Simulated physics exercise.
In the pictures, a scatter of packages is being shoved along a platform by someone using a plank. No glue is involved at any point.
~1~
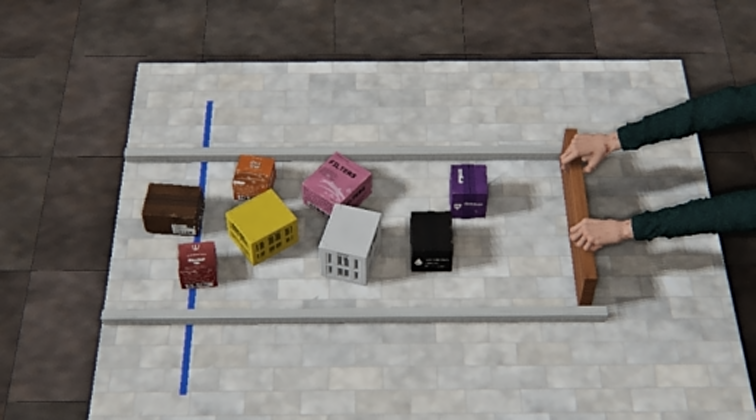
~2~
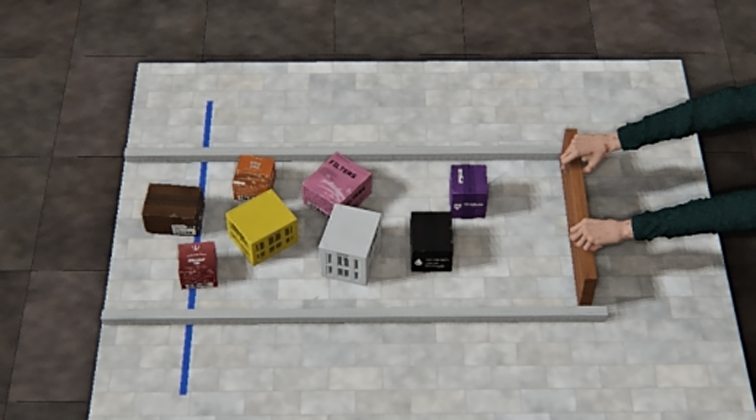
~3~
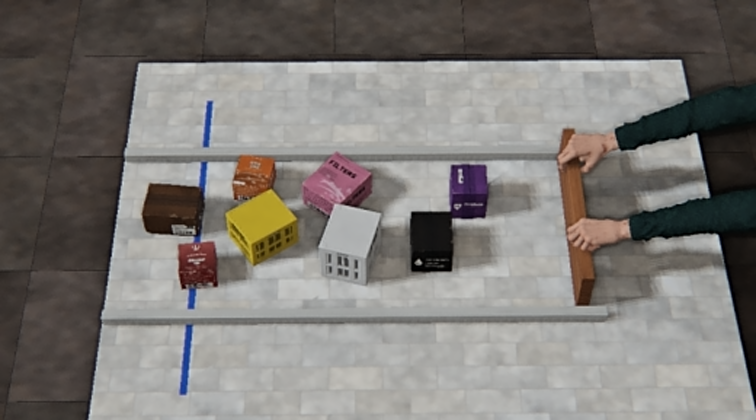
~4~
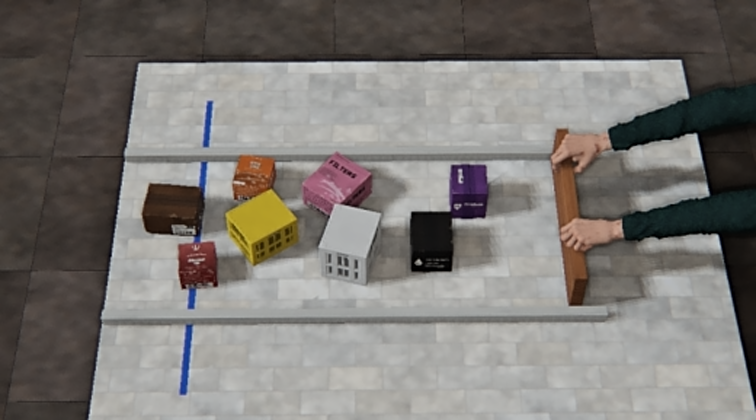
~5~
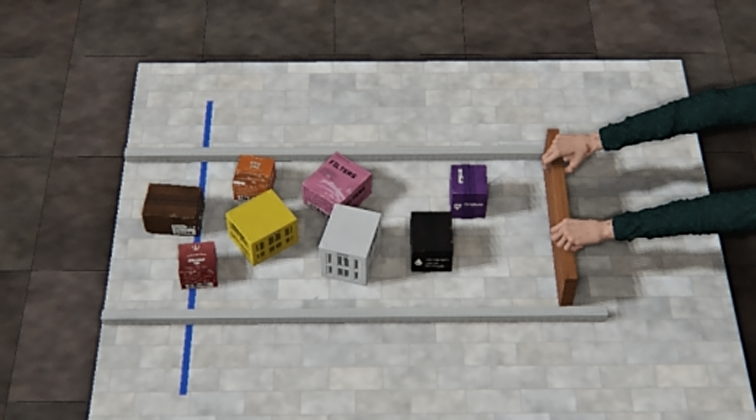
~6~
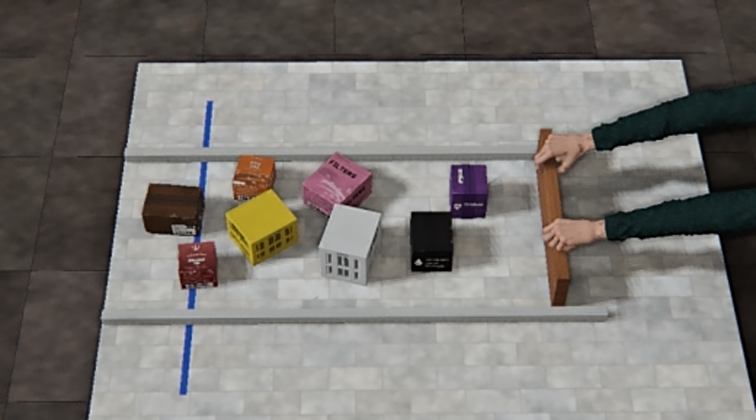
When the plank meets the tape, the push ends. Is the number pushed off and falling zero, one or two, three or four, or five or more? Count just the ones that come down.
You'd find the ones that came down come in at a three or four here.
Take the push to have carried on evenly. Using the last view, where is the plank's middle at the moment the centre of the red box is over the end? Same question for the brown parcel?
Points: About (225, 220) and about (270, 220).
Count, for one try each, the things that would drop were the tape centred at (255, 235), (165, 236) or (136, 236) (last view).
The three tries give 1, 6 and 6.
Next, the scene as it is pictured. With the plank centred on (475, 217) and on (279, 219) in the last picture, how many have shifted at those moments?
The first number is 1, the next one 8.
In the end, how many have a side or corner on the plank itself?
The figure is 2.
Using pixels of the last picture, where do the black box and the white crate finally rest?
You'll see the black box at (174, 244), with the white crate at (127, 250).
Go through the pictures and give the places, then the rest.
The first picture shows brown parcel (174, 210); red box (198, 265); orange box (254, 179); plank (577, 217); tape (197, 236).
The second picture shows red box (198, 266); pink box (337, 189).
The third picture shows orange box (254, 179); purple parcel (468, 192).
The fourth picture shows brown parcel (174, 210); yellow crate (263, 228).
The fifth picture shows red box (198, 266); black box (431, 242).
The sixth picture shows brown parcel (174, 210); red box (198, 266); orange box (254, 179); plank (552, 217); tape (197, 236).
Soon after, none off yet; brown parcel at rest near (174, 210); red box at rest near (198, 266); orange box at rest near (254, 179).
In the end, the number that fall off is three or four; gone, yellow crate, orange box, red box and brown parcel.
